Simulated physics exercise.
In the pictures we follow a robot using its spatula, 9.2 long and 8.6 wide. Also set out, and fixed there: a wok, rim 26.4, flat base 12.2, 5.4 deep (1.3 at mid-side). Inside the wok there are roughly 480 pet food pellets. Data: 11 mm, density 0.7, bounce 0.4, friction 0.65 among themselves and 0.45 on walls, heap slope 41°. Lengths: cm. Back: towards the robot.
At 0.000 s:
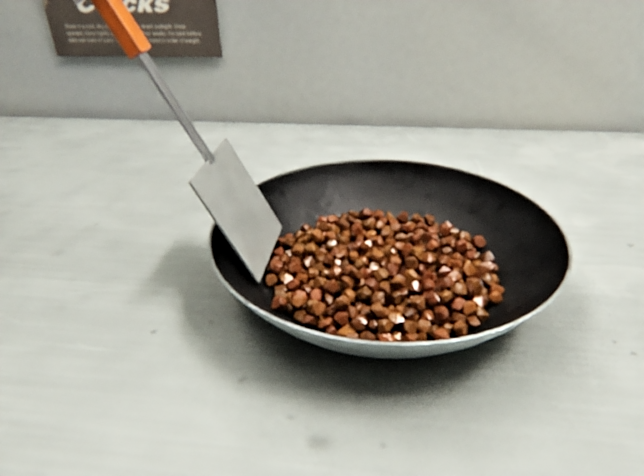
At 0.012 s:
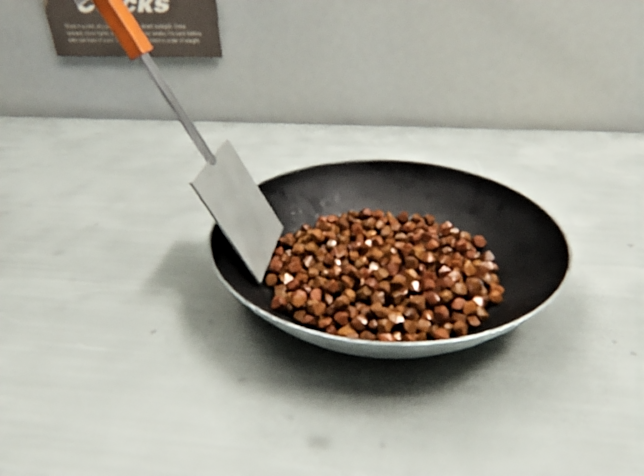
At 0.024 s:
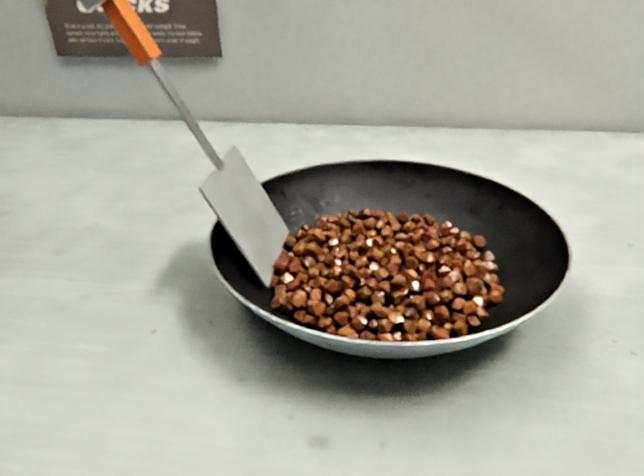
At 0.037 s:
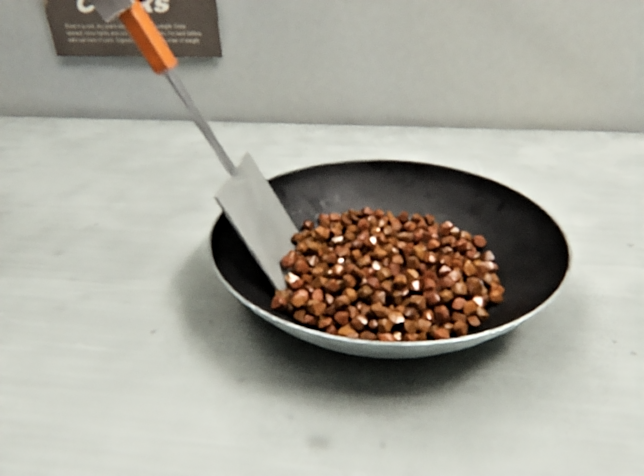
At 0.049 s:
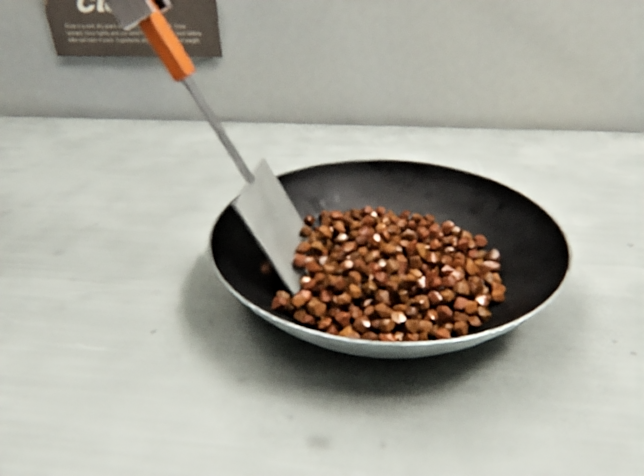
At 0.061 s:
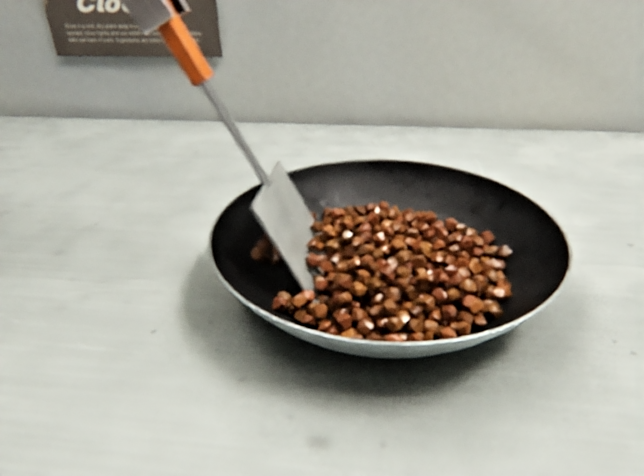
At the start, an orange-handled metal spatula rests at the left edge of a heap of brown pellets in a dark wok. It barely moves at first, then slides rightward into the heap, pushing pellets along and nudging the pile slightly higher and wider, with a few left behind the blade.
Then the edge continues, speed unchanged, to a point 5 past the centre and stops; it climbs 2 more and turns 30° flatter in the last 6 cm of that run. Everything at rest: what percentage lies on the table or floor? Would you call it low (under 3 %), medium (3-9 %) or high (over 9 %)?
I would call it medium.
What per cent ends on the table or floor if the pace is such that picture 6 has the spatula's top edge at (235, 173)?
That share would be some 0 percent.
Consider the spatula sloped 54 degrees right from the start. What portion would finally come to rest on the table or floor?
I'd put it at about 5 per cent.
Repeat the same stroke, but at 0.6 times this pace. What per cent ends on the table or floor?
I'd put it around 5 per cent.
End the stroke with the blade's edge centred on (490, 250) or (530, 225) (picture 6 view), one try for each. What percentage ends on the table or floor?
Try 1: Approx. 40 %; try 2: Approx. 50 %.
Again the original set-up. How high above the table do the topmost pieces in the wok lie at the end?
Roughly 6.5 centimetres.
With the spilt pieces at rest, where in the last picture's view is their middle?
Around pixel (599, 298).
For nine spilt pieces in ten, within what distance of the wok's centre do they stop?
40 cm.
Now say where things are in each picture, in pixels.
In the first picture, the spatula top edge at (209, 158), sloping 63°; upper third of the load around (379, 260), from x 270 to 495, top at y 215; 479 in the wok.
In the second picture, the spatula top edge at (210, 159), sloping 63°; upper third of the load around (379, 260), from x 270 to 495, top at y 215.
In the third picture, the spatula top edge at (218, 164), sloping 63°; upper third of the load around (379, 260), from x 275 to 495, top at y 215.
In the fourth picture, the spatula top edge at (233, 172), sloping 63°; upper third of the load around (379, 258), from x 275 to 495, top at y 215.
In the fifth picture, the spatula top edge at (249, 178), sloping 63°; upper third of the load around (380, 254), from x 270 to 500, top at y 210.
In the sixth picture, the spatula top edge at (266, 182), sloping 63°; upper third of the load around (387, 252), from x 260 to 505, top at y 205; 479 in the wok.
After 0.09 s, sloping 62°, highest piece 9 above the table; 479 in the wok.
After 0.12 s, sloping 51°, highest piece 14 above the table; 476 in the wok, 3 on the blade or in flight.
After 0.34 s, sloping 33°, highest piece 23 above the table; 452 in the wok, 22 on the table or floor, 5 on the blade or in flight.
After 1.39 s, sloping 33°, highest piece 7 above the table; 451 in the wok, 28 on the table or floor.
In the end, 451 in the wok, 28 on the table or floor. That is 6 % on the table or floor.
